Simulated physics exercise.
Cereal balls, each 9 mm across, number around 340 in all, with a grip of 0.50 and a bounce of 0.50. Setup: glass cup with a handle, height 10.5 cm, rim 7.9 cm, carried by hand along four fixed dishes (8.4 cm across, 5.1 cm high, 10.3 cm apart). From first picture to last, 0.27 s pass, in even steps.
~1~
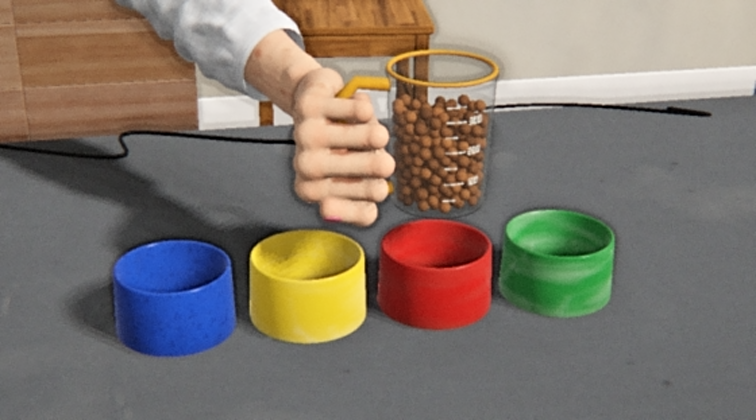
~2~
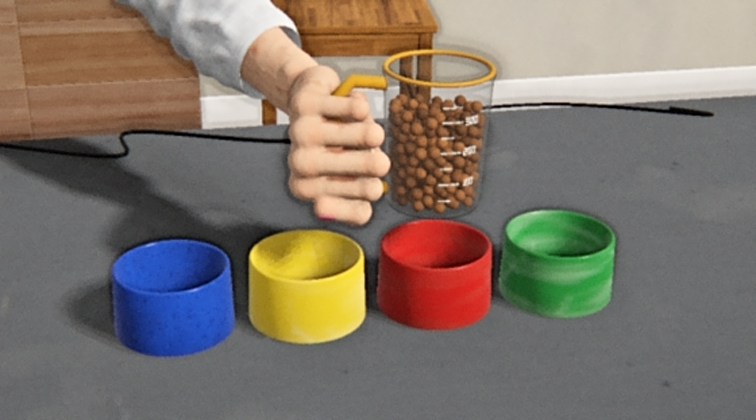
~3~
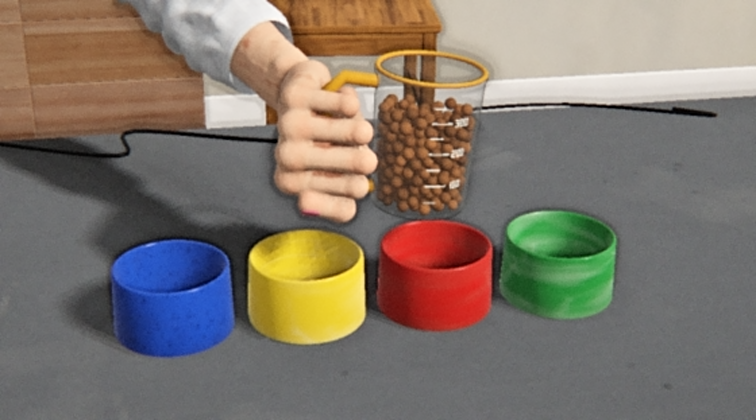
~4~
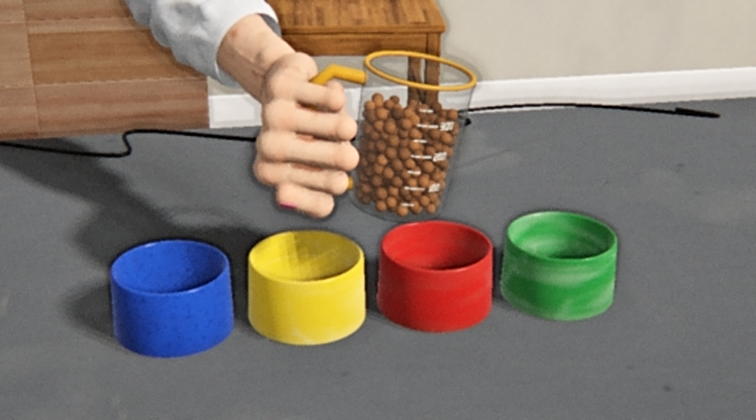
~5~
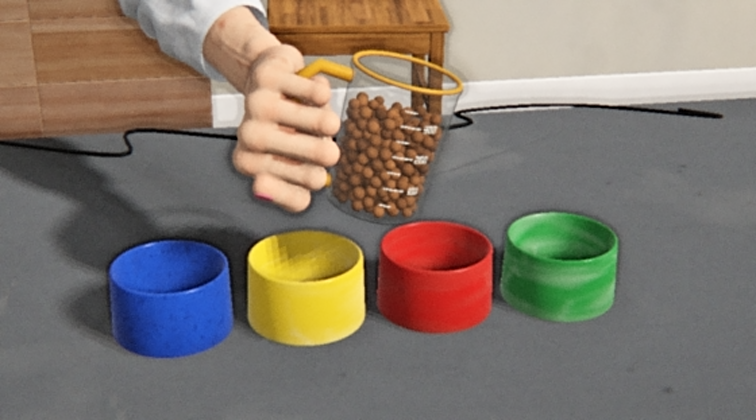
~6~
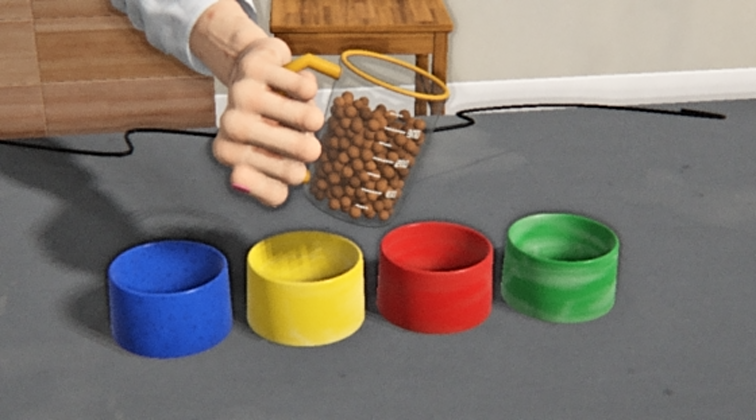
A hand moves a clear cup of brown balls left, tilting it gradually to the right.
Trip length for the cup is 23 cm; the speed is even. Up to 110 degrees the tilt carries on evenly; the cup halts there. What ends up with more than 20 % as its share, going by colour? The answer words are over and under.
Red dish: Under. Blue dish: Over. Green dish: Under. Yellow dish: Under. Counter: Over.
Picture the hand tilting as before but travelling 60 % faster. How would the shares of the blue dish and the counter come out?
Blue: 40; counter: 50.
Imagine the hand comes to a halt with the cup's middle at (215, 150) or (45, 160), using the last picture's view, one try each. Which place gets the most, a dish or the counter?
Top receivers, in order: Yellow and blue.
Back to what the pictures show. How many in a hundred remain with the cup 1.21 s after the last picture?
Some 60 %.
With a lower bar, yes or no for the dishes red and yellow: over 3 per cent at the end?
Red no; yellow yes.
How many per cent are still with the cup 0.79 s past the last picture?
Roughly 100 per cent.
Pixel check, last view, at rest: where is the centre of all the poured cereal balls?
Centre at rest: Approx. (230, 309) px.
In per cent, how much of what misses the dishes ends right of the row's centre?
0 percent.
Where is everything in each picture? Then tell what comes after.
The first picture shows cup at (440, 135), tilt 0 degrees, lip at (494, 66), moved 0.0 cm; middle of the pieces at (435, 146); green dish at (559, 234); red dish at (436, 244); yellow dish at (307, 255); blue dish at (172, 267).
The second picture shows cup at (436, 135), tilt 1 degrees, lip at (491, 66), moved 0.3 cm; middle of the pieces at (431, 146).
The third picture shows cup at (424, 136), tilt 4 degrees, lip at (484, 70), moved 1.2 cm; middle of the pieces at (419, 147).
The fourth picture shows cup at (408, 138), tilt 9 degrees, lip at (472, 76), moved 2.5 cm; middle of the pieces at (401, 149).
The fifth picture shows cup at (389, 139), tilt 14 degrees, lip at (459, 83), moved 3.8 cm; middle of the pieces at (382, 150).
The sixth picture shows cup at (372, 141), tilt 19 degrees, lip at (446, 89), moved 5.2 cm; middle of the pieces at (364, 151); green dish at (562, 238); red dish at (436, 247); yellow dish at (305, 257); blue dish at (168, 267).
Then, 0.47 s after the last picture, tilt 62 degrees; cup holds 100 %.
Then, 0.79 s after the last picture, tilt 91 degrees; cup holds 100 %.
Then, 1.21 s after the last picture, tilt 110 degrees; cup holds 60 %, blue 15 %, yellow 5 %.
In the end, red 0 %, blue 35 %, green 0 %, yellow 10 %, counter 50 %.
